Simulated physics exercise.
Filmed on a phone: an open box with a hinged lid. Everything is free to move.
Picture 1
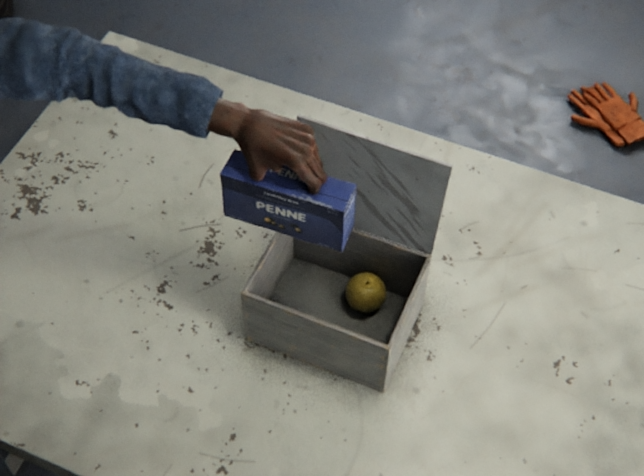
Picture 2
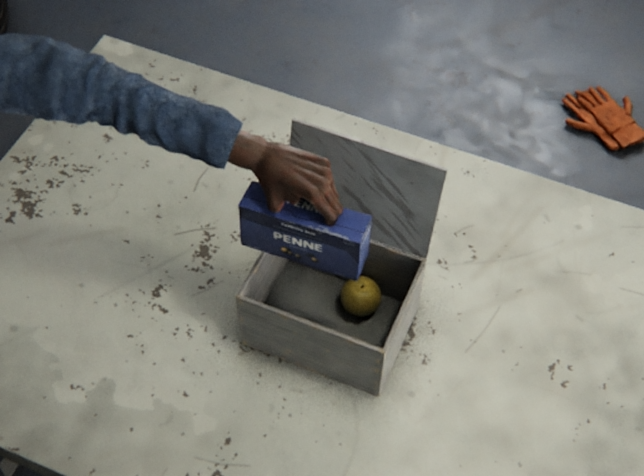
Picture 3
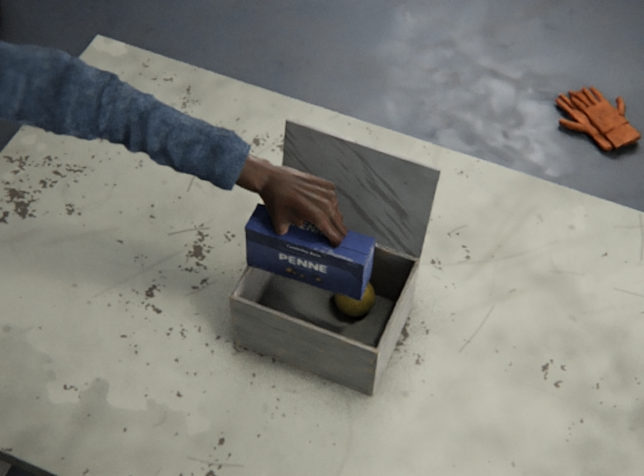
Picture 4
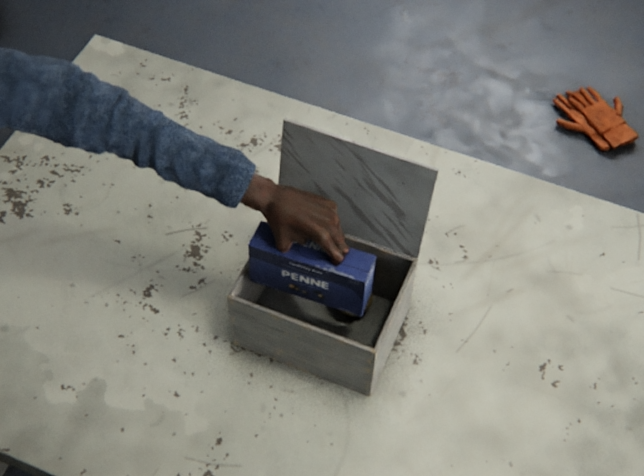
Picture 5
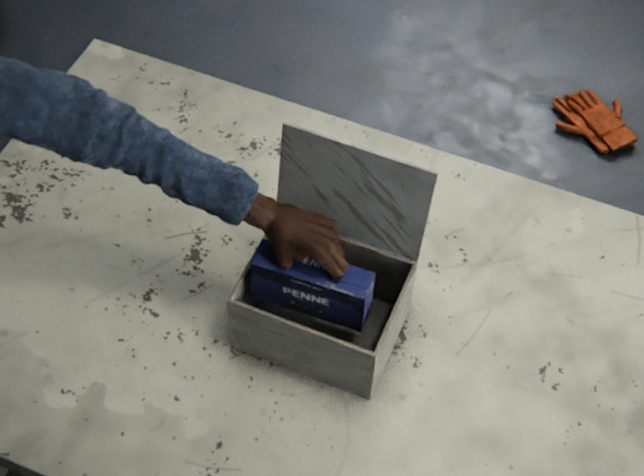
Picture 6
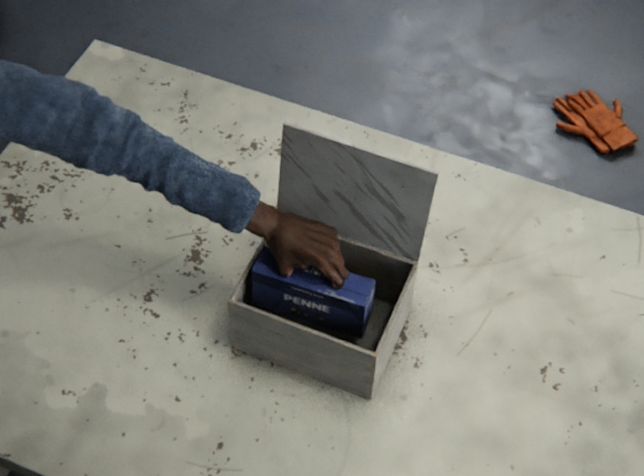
To begin with, a hand in a blue sleeve holds a blue penne packet above an open box with a yellow fruit inside, an orange glove lying off to the right. The hand moves the packet slightly right and lowers it into the box, covering the fruit from view, and stays on top of it.
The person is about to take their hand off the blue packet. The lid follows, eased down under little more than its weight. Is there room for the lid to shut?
In the end the lid shuts flat.
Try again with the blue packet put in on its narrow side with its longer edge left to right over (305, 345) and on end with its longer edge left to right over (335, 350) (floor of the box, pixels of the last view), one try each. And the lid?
In the first case it closes; in the second case it stays ajar.
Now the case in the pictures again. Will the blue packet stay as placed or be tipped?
The blue packet keeps its pose.
Then, 0.90 s later than the last frame, lid starting down; blue packet moved a little near (312, 316).
Then, 1.50 s later than the last frame, lid 66° above the rim; blue packet moved a little near (312, 316).
Then, 1.90 s later than the last frame, lid 39° above the rim; blue packet moved a little near (312, 316).
Then, 2.30 s later than the last frame, lid 8° above the rim; blue packet moved a little near (312, 316).
When it is over, lid shut; moved from the start, blue packet; yellow apple as before. End places, in pixels of the last picture, blue packet near (312, 316).
